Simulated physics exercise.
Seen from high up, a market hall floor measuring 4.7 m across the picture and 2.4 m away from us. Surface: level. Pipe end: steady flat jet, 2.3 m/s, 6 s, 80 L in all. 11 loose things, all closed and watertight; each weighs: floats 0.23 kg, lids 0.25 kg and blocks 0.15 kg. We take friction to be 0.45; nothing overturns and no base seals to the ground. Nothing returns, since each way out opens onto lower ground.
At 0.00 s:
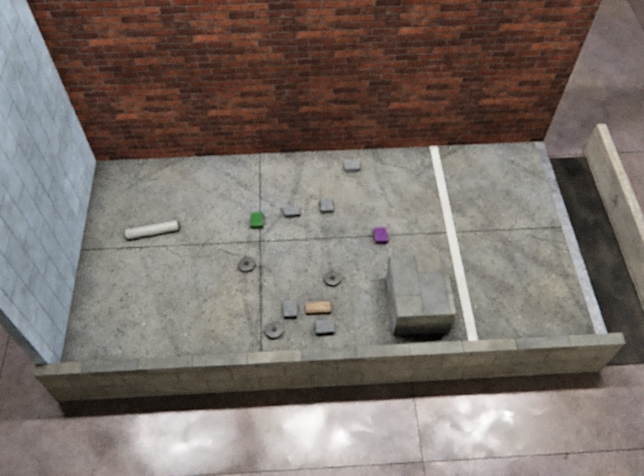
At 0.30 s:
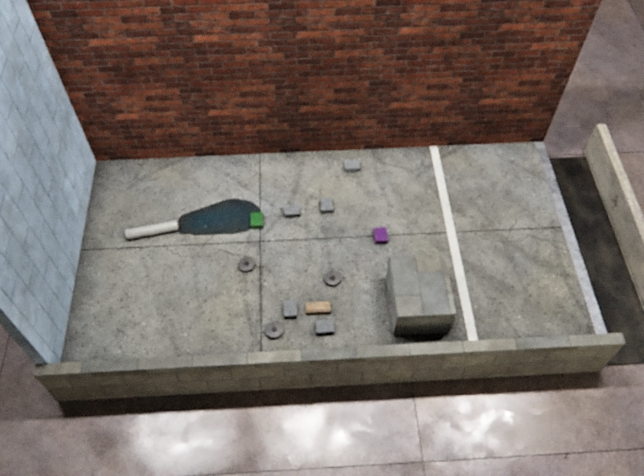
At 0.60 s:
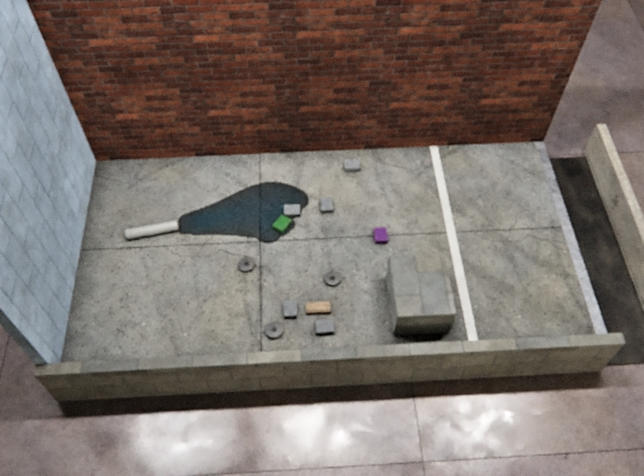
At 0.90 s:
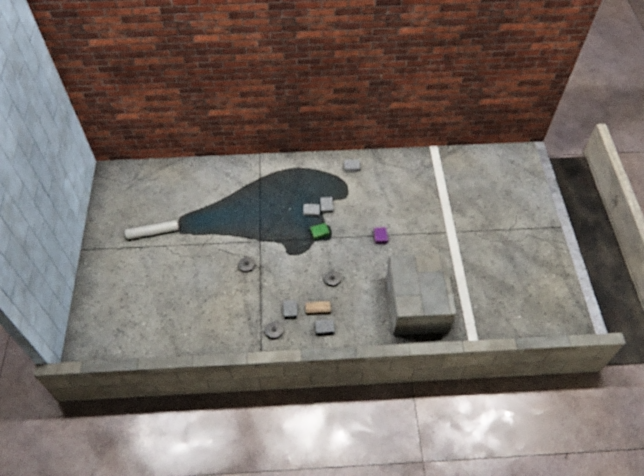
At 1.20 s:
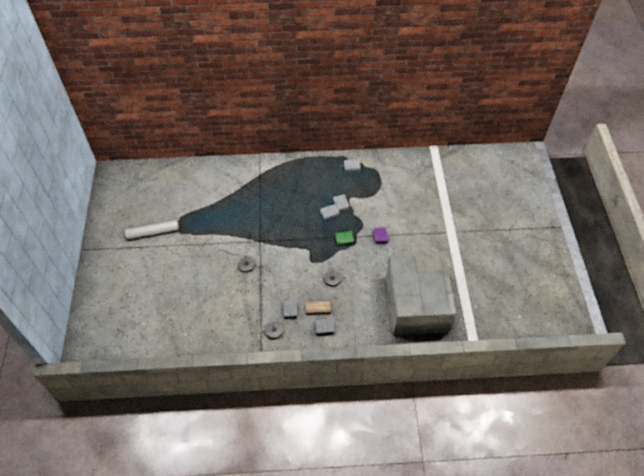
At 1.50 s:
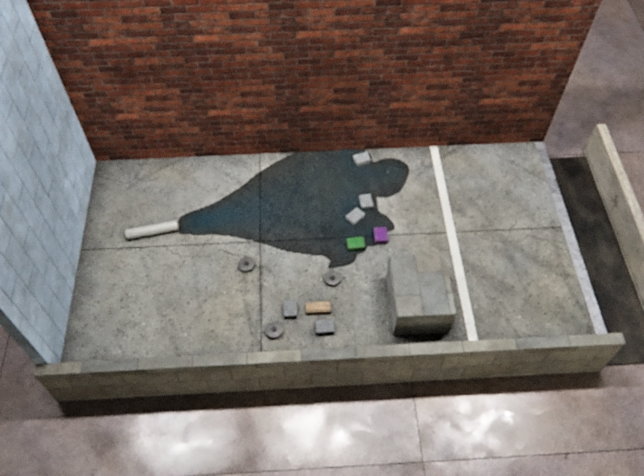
The clip shows dark water spreading rightward from a pale pipe across a walled grey floor, pushing a green block to the right toward a still purple one, while several grey pieces shift and others stay in place.
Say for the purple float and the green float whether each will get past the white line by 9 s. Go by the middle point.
Note: Purple float stops before it, green float stops before it.
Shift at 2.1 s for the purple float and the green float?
By then roughly 20 cm and 100 cm, respectively.
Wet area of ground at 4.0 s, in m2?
The covered patch comes to about 4.0 m2.
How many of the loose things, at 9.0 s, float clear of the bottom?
The number is 0.
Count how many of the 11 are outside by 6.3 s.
The count is 2.
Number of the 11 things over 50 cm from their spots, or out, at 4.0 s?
It comes to 4.
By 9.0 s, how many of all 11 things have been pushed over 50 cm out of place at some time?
It works out to 4.
After 2.1 s the purple float is near (398, 239), 0.2 m from its start, aground; the green float is near (358, 244), 1.0 m from its start, aground; 0 of 11 are over the mark; 1 afloat.
After 4.0 s the purple float is near (406, 243), 0.3 m from its start, aground; the green float is near (359, 246), 1.0 m from its start, aground; 3 of 11 are over the mark; 2 afloat.
After 6.3 s the purple float is near (406, 243), 0.3 m from its start, aground; the green float is near (360, 246), 1.1 m from its start, aground; 3 of 11 are over the mark; 0 afloat.
After 9.0 s the purple float is near (407, 244), 0.3 m from its start, aground; the green float is near (360, 246), 1.1 m from its start, aground; 3 of 11 are over the mark; 0 afloat.
